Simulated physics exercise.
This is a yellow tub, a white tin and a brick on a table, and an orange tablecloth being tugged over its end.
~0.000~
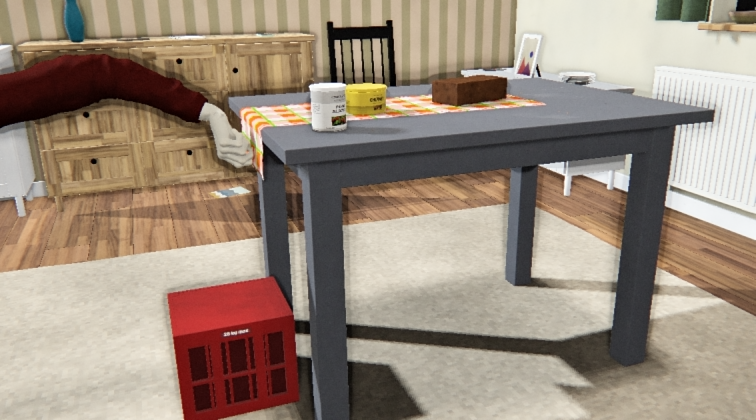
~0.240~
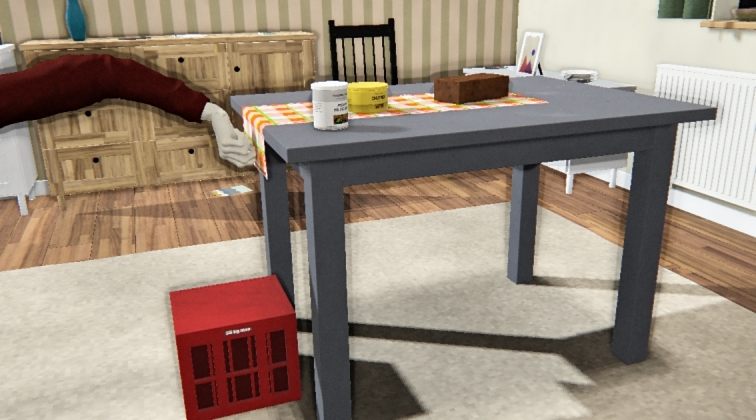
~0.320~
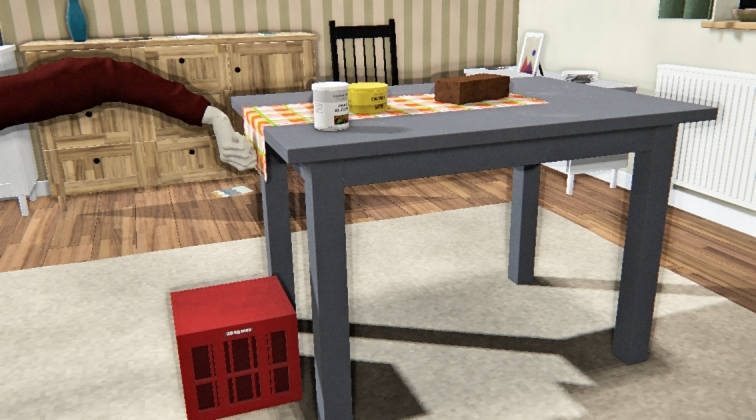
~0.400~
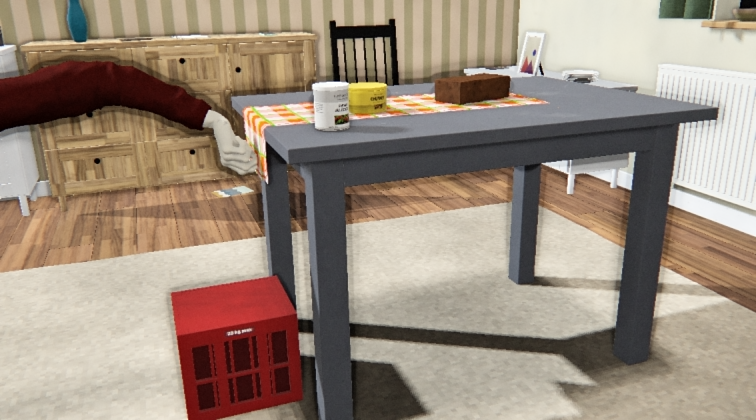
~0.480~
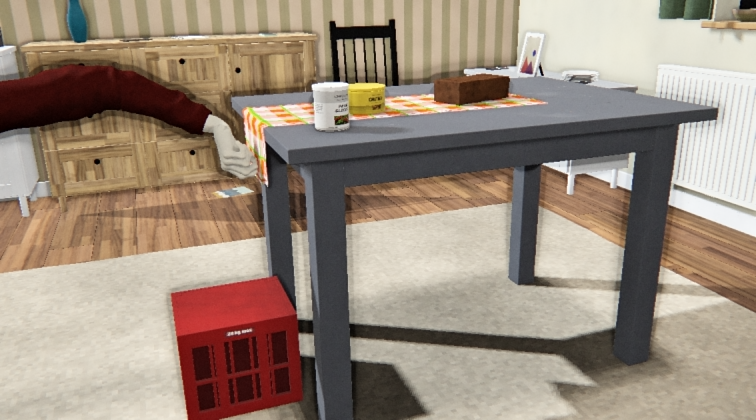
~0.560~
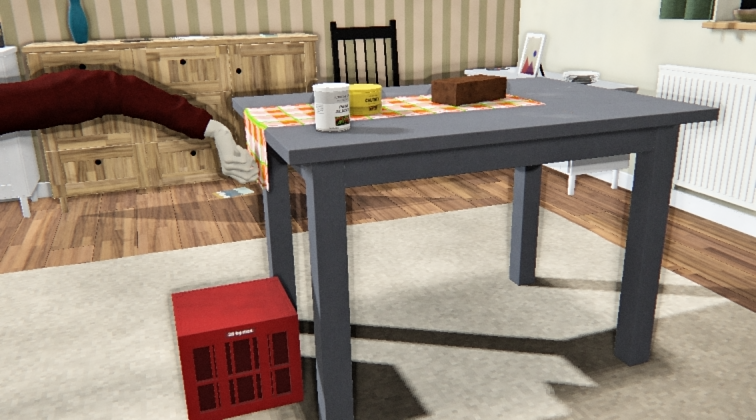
An arm in a dark red sleeve reaches in from the left of a dining room, seen from slightly above a grey table. A white tin, a yellow tub and a reddish-brown brick sit along an orange checked tablecloth, with a red crate on the pale rug below. The hand tugs the cloth's end slightly downward over the table's left edge, while the objects barely move.
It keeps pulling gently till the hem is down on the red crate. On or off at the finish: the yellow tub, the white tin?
The yellow tub goes over the edge, the white tin keeps clear of the edge.
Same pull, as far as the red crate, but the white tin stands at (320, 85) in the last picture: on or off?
It remains up there.
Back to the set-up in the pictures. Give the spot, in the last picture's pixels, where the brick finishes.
Around (351, 98).
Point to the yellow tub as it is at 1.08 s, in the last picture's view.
At about (333, 102).
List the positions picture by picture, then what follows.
In the first picture, tablecloth end (264, 181); yellow tub (365, 86); white tin (328, 85); brick (470, 78); top of the crate (212, 318).
In the second picture, tablecloth end (268, 179), far hem (549, 103); white tin (330, 84); white tin stands beside the cloth.
In the third picture, tablecloth end (266, 182); yellow tub (366, 85).
In the fourth picture, tablecloth end (268, 184), far hem (549, 103); white tin (331, 84).
In the fifth picture, tablecloth end (268, 187); yellow tub (364, 86).
In the sixth picture, tablecloth end (268, 192), far hem (545, 104); yellow tub (360, 87); white tin (331, 85); top of the crate (216, 318).
After 1.08 s, hem going down; tub carried along near (333, 102); tin unmoved.
After 1.94 s, hem going down; tub carried along near (291, 105); tin unmoved.
After 2.78 s, hem going down; tub over the edge; tin unmoved.
At rest, hem on the crate; tub down below near (218, 278); tin unmoved. The yellow tub is carried off the end and the white tin stays on the table.
